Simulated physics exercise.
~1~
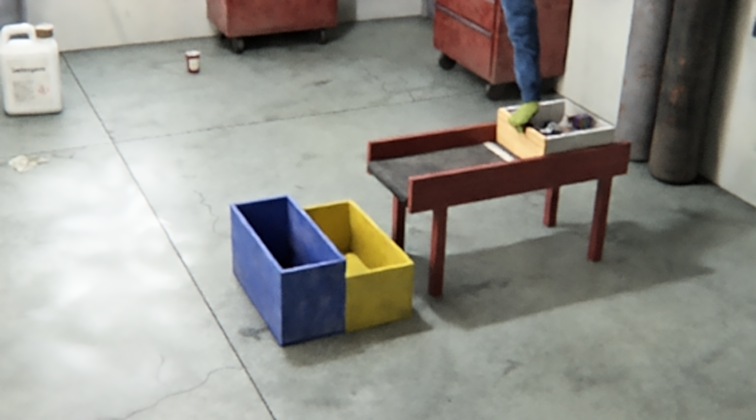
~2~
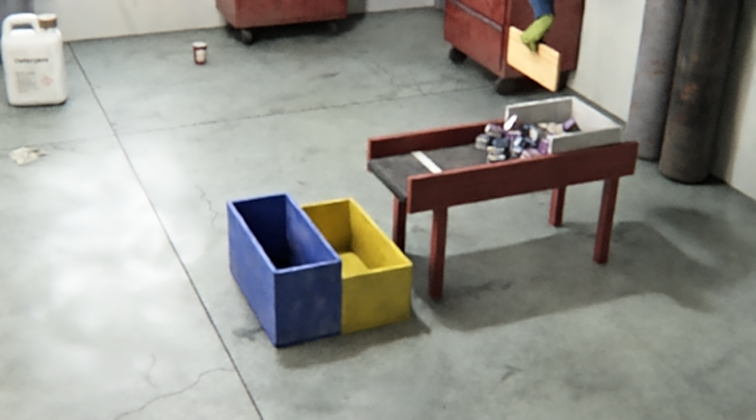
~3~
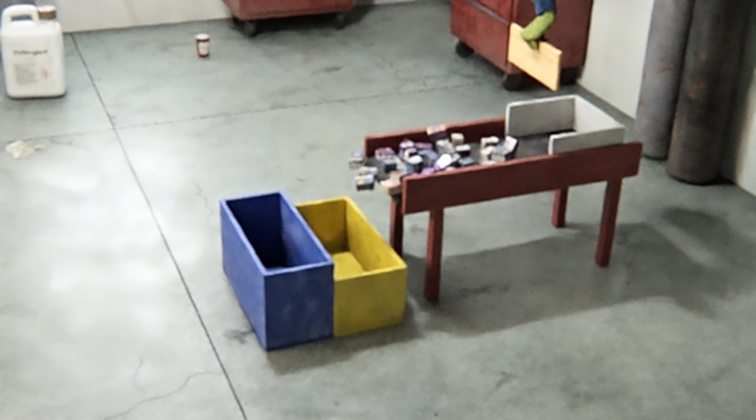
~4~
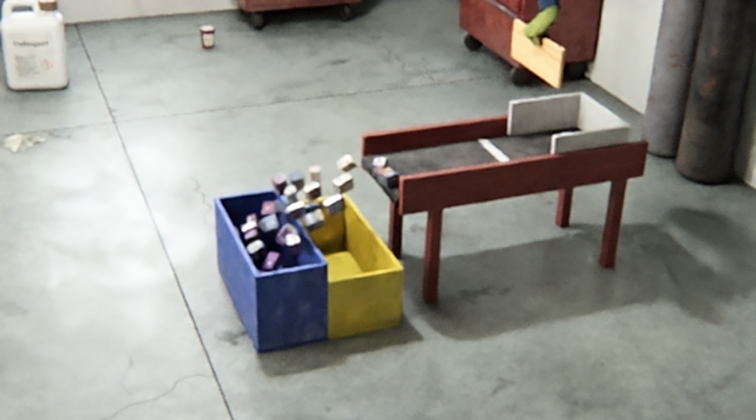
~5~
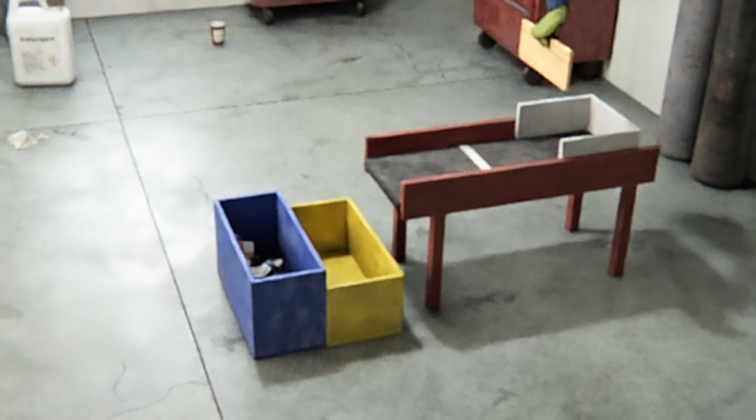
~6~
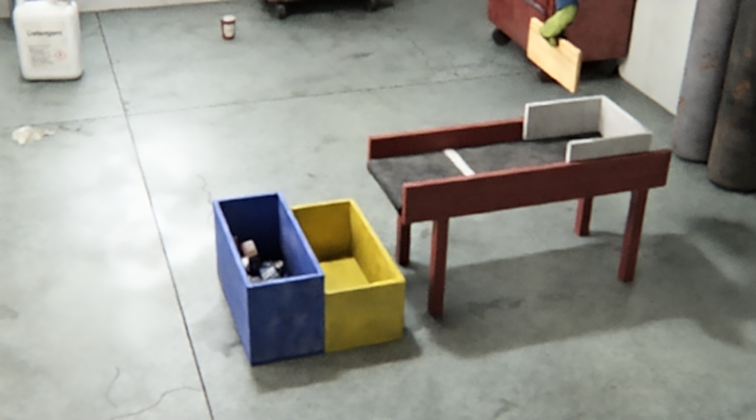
The clip shows a gloved hand lifting a gate from a white pen on a red-sided belt table, and small cartons riding left along the dark belt, spilling off its end and dropping into the blue tote, while the adjoining yellow tub stays empty.
